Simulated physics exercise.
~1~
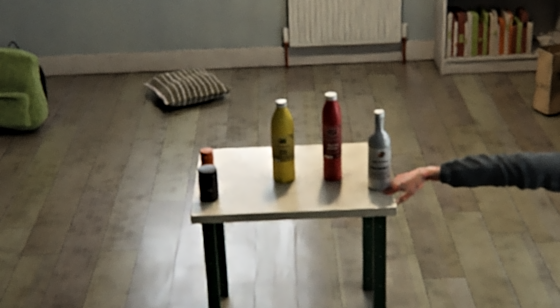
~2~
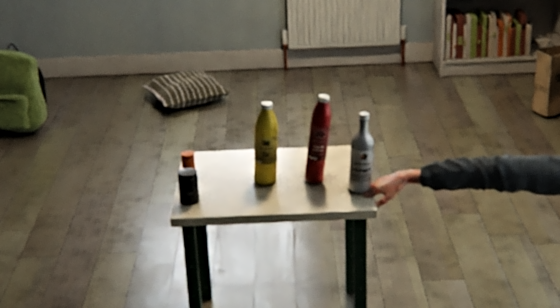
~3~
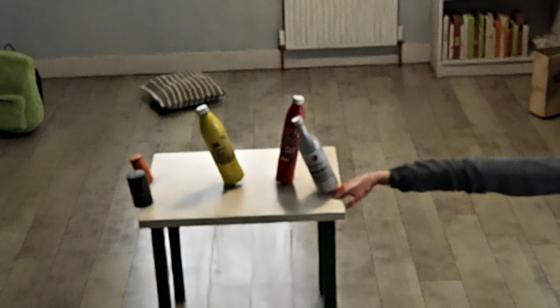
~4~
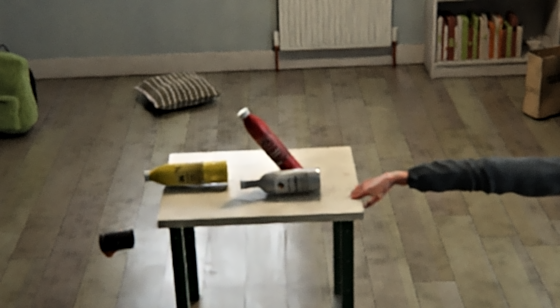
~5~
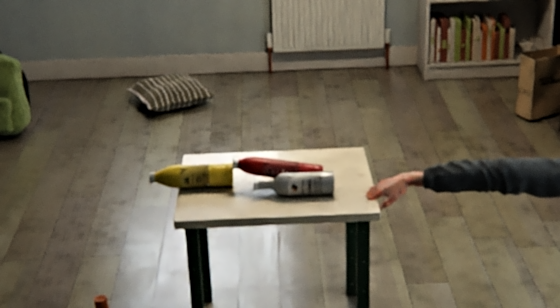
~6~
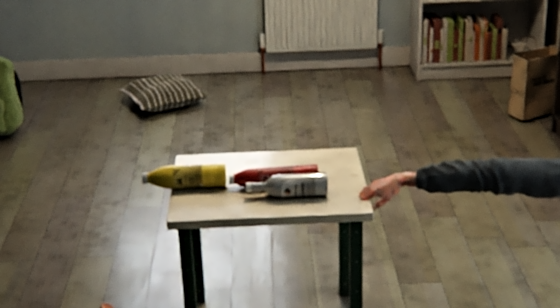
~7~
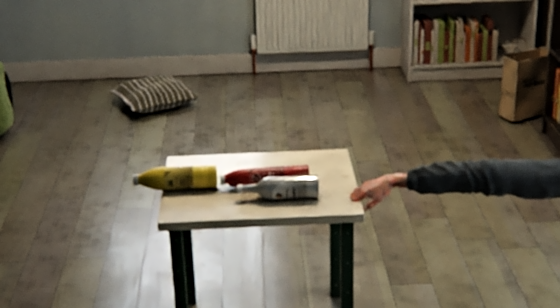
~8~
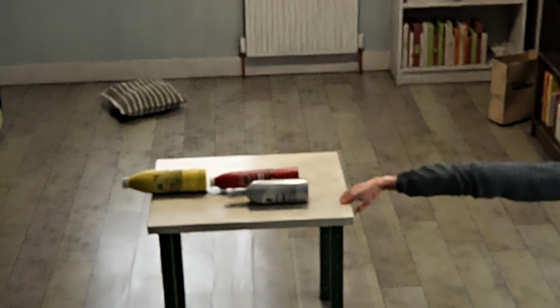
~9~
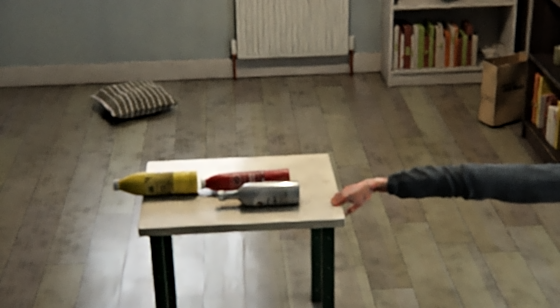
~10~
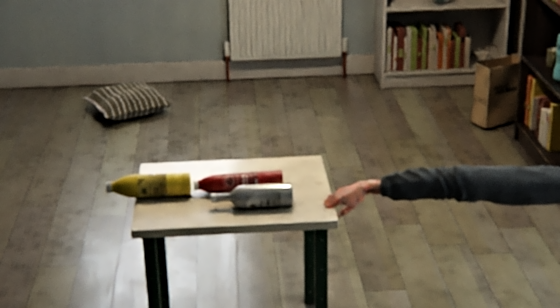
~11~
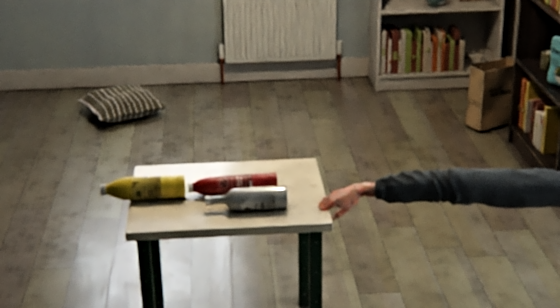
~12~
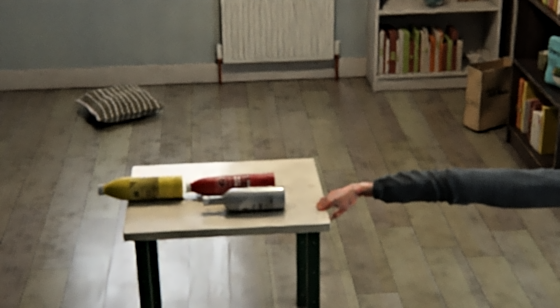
Table jerked left by a hand, toppling yellow, red and white bottles on top while two small containers fall off the left side.
